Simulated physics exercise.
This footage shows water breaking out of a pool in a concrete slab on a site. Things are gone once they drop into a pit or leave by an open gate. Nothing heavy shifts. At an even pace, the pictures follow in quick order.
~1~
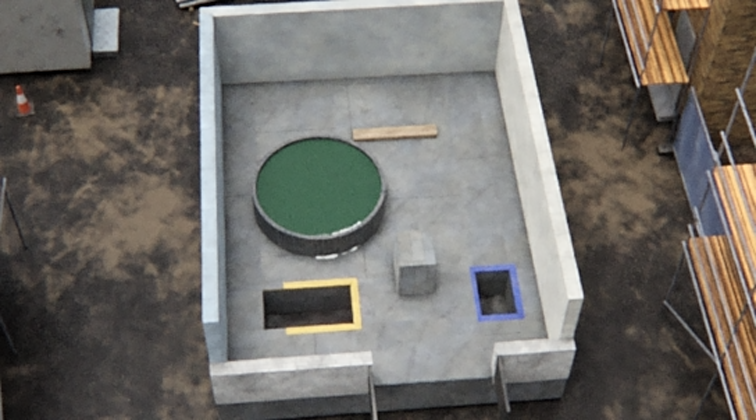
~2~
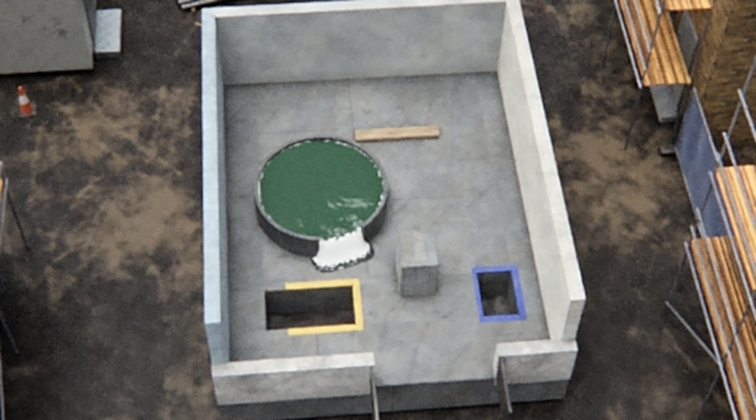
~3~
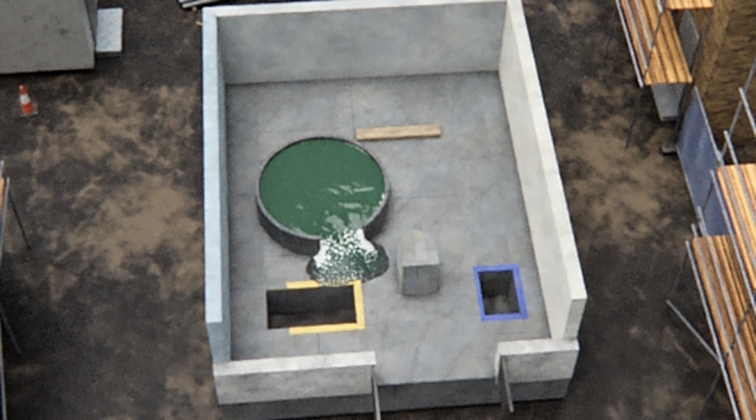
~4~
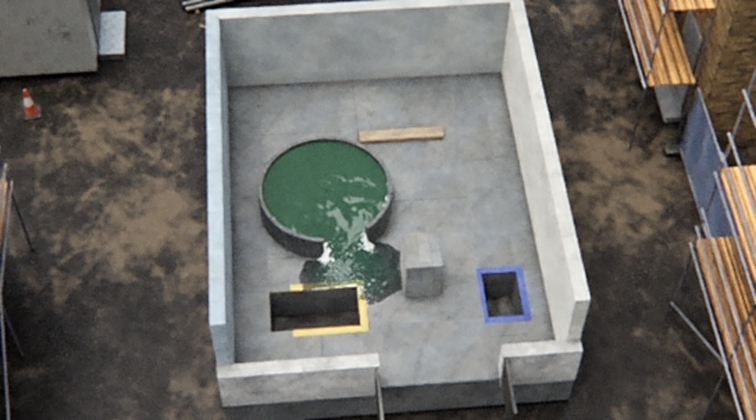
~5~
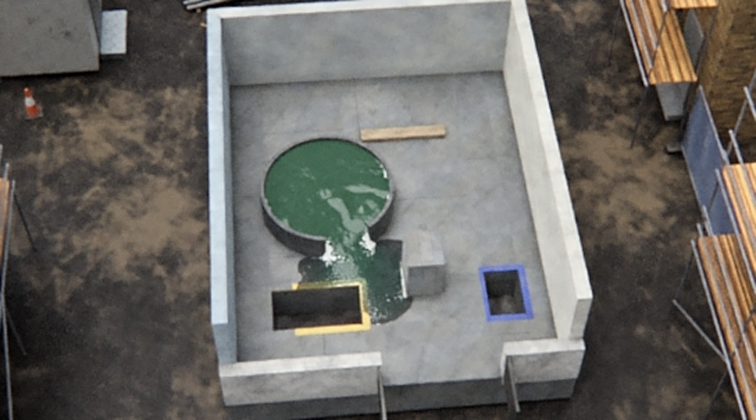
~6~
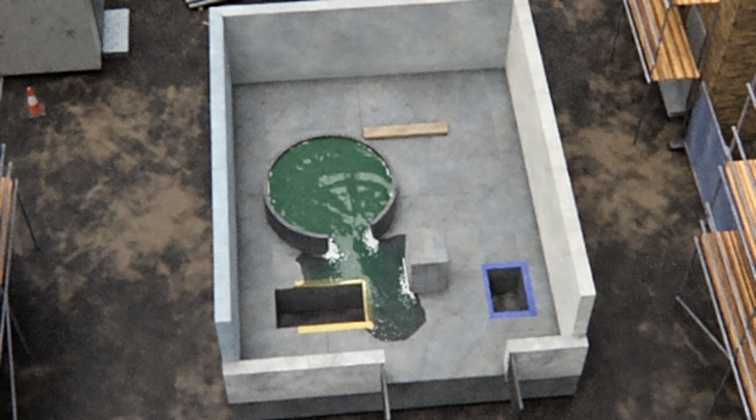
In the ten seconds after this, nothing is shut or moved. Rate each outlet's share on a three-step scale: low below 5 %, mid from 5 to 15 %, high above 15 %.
Scale: Gate - high, yellow pit - high, blue pit - low.
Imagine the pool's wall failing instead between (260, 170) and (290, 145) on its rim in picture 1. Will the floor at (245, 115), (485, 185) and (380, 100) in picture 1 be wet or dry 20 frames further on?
Result, in sequence: Inundated; untouched by the flood; inundated.
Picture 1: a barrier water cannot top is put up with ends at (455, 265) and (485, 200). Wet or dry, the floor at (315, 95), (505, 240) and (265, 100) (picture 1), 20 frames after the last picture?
Listed order - dry, dry, dry.
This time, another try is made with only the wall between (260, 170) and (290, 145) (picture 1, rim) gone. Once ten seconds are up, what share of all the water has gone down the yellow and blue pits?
Per cent: Yellow 6, blue 6.
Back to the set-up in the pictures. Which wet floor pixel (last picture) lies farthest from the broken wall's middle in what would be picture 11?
Best guess: Near (461, 365).
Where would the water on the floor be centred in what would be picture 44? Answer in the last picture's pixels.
Around pixel (349, 228) of the last picture.
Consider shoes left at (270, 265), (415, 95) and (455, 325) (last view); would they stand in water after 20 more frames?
Point by point: Unwetted; unwetted; swamped.
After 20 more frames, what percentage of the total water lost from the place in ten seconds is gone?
It comes to around 50 per cent.
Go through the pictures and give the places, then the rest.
In the first picture, still water in the pool at (319, 187).
In the second picture, water pours out at (342, 247) and has run to (317, 265).
In the third picture, water pours out at (343, 247) and has run to (327, 286).
In the fourth picture, the front is at (400, 283), out from the gap at (346, 249).
In the fifth picture, water pours out at (348, 248) and has run to (392, 316).
In the sixth picture, water pours out at (351, 245) and has run to (405, 334).
A moment on, water covers 10 % of the floor; the gate 1 %, the yellow pit 8 %, the blue pit 0 %.
Next, water covers 15 % of the floor; the gate 5 %, the yellow pit 14 %, the blue pit 0 %.
Then, water covers 20 % of the floor; the gate 11 %, the yellow pit 21 %, the blue pit 0 %.
Later, water covers 25 % of the floor; the gate 19 %, the yellow pit 31 %, the blue pit 0 %.
In the end, water covers 25 % of the floor; the gate 25 %, the yellow pit 40 %, the blue pit 1 %.
